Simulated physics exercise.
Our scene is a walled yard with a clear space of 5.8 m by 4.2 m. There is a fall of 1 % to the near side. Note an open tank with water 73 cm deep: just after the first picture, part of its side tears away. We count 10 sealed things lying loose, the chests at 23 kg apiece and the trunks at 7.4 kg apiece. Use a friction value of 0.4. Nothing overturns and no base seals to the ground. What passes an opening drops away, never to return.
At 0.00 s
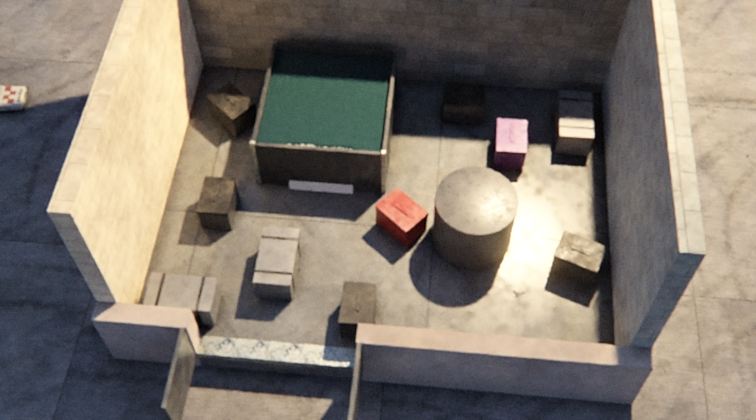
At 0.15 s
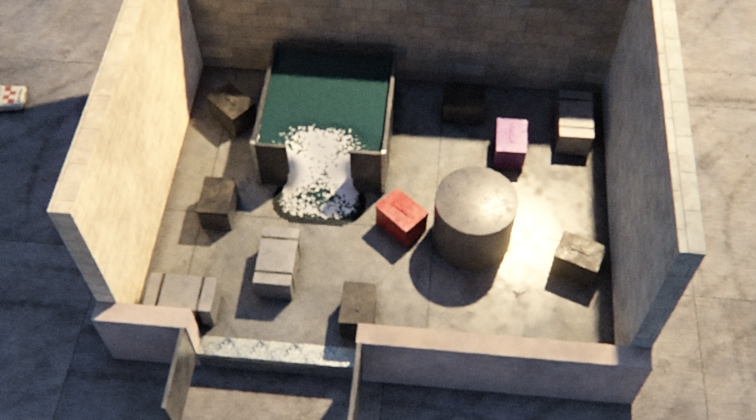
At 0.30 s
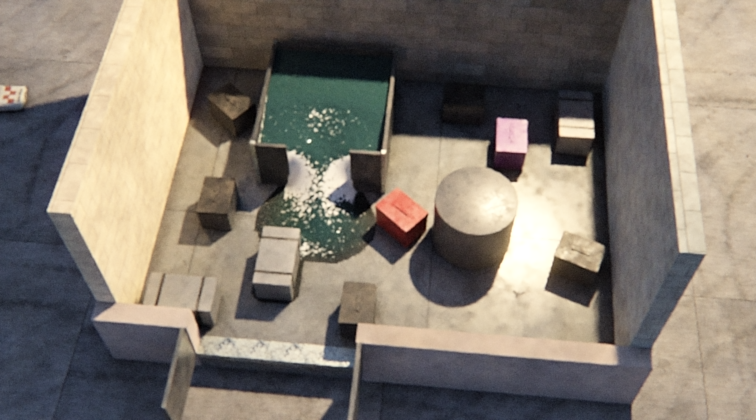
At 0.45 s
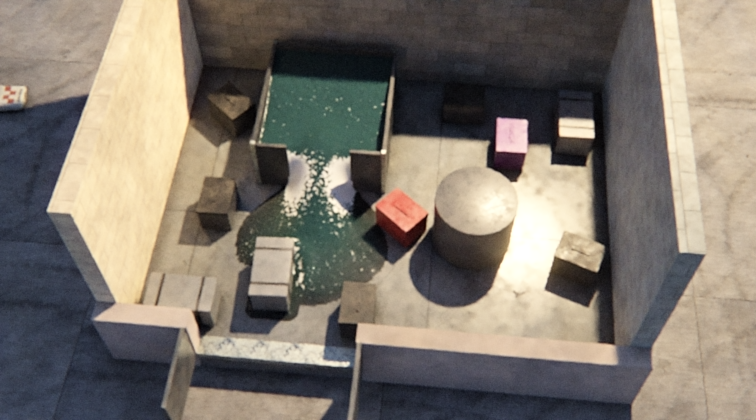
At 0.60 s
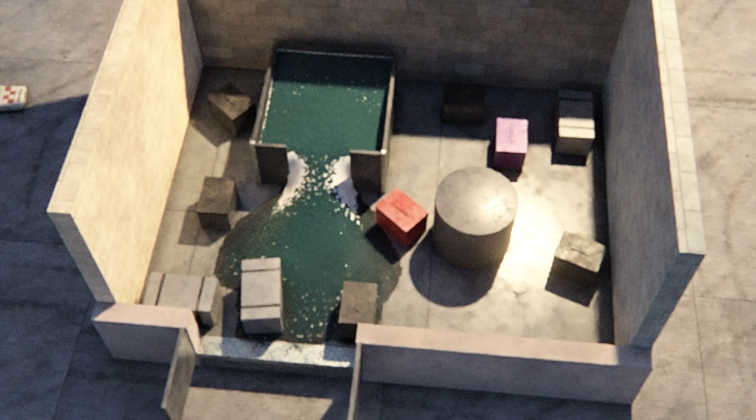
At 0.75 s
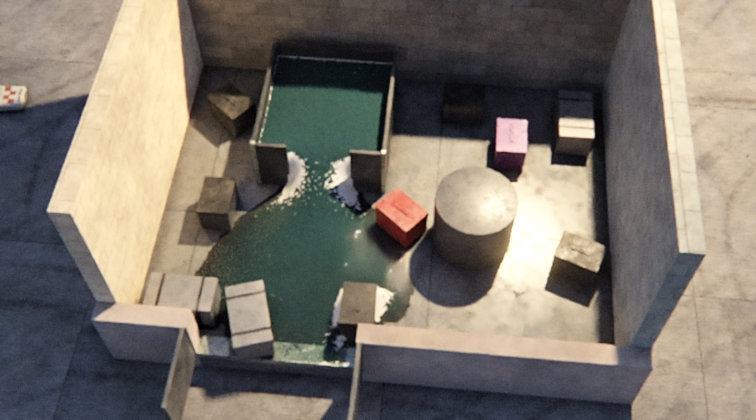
Water bursting through the near side of an open tank, spreading across a walled yard and shifting one pale chest toward the viewer.
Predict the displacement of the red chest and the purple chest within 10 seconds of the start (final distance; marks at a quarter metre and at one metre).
Outcome: Red chest: More or less unmoved; purple chest: More or less unmoved.
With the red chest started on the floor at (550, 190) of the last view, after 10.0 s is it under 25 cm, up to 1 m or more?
Short answer: It hardly moves.
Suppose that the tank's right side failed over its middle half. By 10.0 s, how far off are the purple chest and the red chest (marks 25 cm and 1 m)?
Under that change the purple chest would be borne far and the red chest would sit tight.
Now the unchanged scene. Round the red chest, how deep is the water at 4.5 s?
Depth approx. 1 cm.
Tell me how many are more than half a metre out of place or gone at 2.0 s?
1.
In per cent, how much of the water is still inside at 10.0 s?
Close to 40 in a hundred parts remain.
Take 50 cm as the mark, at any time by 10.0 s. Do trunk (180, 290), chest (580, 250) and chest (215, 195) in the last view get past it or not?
Item by item, they came out above the mark, below the mark and below the mark.
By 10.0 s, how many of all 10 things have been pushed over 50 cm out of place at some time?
That adds up to 4.
After 2.0 s the red chest is near (402, 209), 0.0 m from its start, aground; the purple chest is near (512, 135), 0.0 m from its start, aground; 1 of 10 are out; 1 afloat.
After 4.5 s the red chest is near (402, 209), 0.0 m from its start, aground; the purple chest is near (512, 135), 0.0 m from its start, aground; 1 of 10 are out; 1 afloat.
After 7.0 s the red chest is near (402, 209), 0.0 m from its start, aground; the purple chest is near (512, 135), 0.0 m from its start, aground; 1 of 10 are out; 2 afloat.
After 10.0 s the red chest is near (402, 209), 0.0 m from its start, aground; the purple chest is near (512, 135), 0.0 m from its start, aground; 1 of 10 are out; 2 afloat.
